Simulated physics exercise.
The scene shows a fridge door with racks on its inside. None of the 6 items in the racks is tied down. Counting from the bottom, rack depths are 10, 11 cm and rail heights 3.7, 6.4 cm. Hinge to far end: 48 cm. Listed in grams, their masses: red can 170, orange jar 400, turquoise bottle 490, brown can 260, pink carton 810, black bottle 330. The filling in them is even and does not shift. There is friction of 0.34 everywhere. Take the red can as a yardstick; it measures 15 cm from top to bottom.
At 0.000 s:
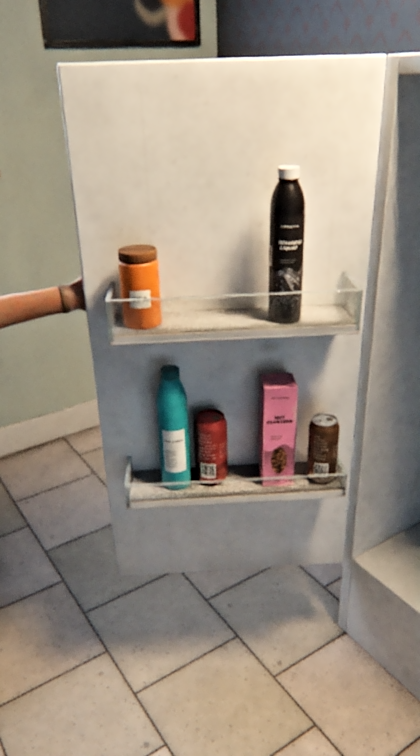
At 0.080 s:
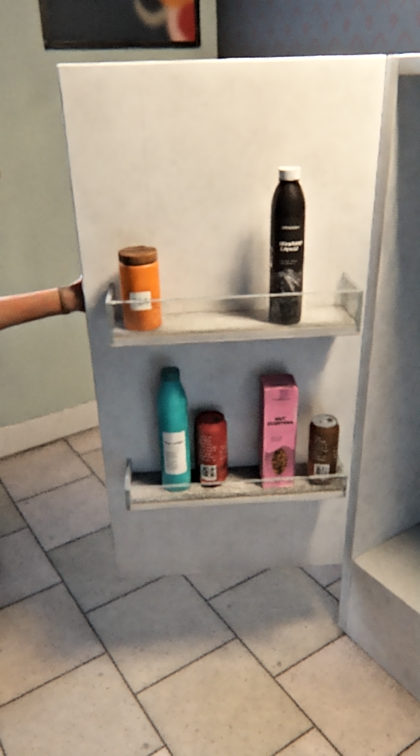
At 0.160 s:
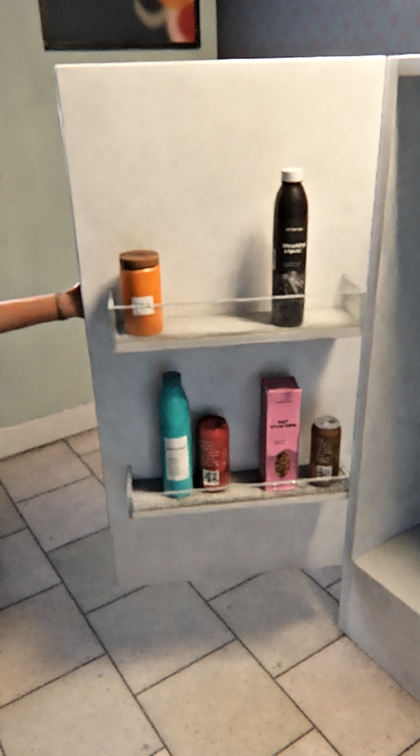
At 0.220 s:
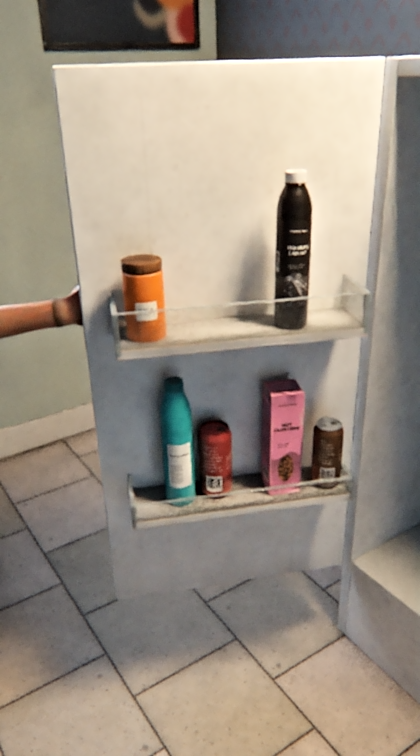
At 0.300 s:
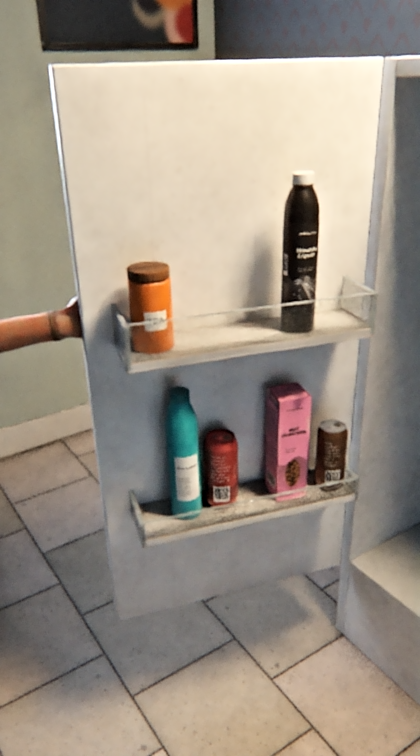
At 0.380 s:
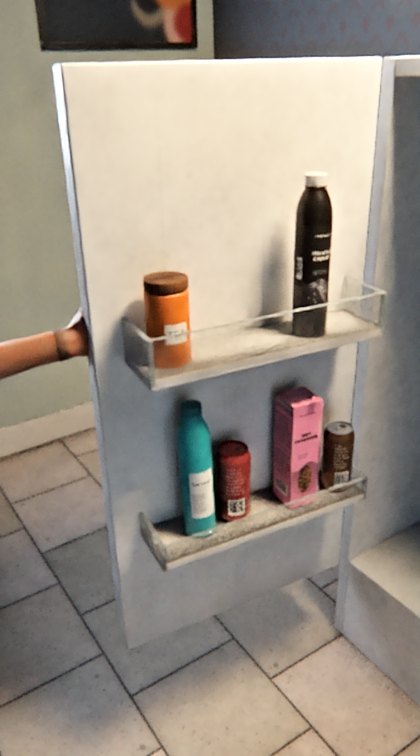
In a room with a pale tiled floor, a fridge stands with its white door open, seen from slightly above and facing the door's inner side. An orange jar at left and a black bottle at right stand on the upper rack, above a turquoise bottle, red can, pink carton and brown can. A hand at the left edge swings the door partway toward closed, slowly then faster, while the camera stays still.
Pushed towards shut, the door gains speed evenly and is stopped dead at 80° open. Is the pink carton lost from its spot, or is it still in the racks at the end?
It is still in the racks.
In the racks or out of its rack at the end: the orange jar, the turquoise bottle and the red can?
Once it all settles, the orange jar stays on its surface, the turquoise bottle leaves its surface and the red can stays on its surface.
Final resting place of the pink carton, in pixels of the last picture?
Roughly at pixel (329, 459).
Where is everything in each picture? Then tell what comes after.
The first picture shows open by 120°; pink carton (277, 431); red can (211, 448).
The second picture shows open by 119°; turquoise bottle (174, 430); brown can (323, 450).
The third picture shows open by 117°; black bottle (290, 250); red can (213, 454).
The fourth picture shows open by 113°; orange jar (144, 298); turquoise bottle (177, 442).
The fifth picture shows open by 106°; brown can (331, 455); black bottle (300, 254).
The sixth picture shows open by 97°; pink carton (297, 449); red can (233, 482).
After 0.68 s, open by 80°; turquoise bottle now out of its rack; pink carton leaning 8° near (336, 460); red can leaning 16°.
After 1.08 s, open by 80°; red can leaning 4°; black bottle leaning 6°; orange jar slid 2 cm.
At rest (2.7 s), out of its rack, turquoise bottle; the other 5 in place, give or take 5 cm. In the last view, pink carton near (329, 459).
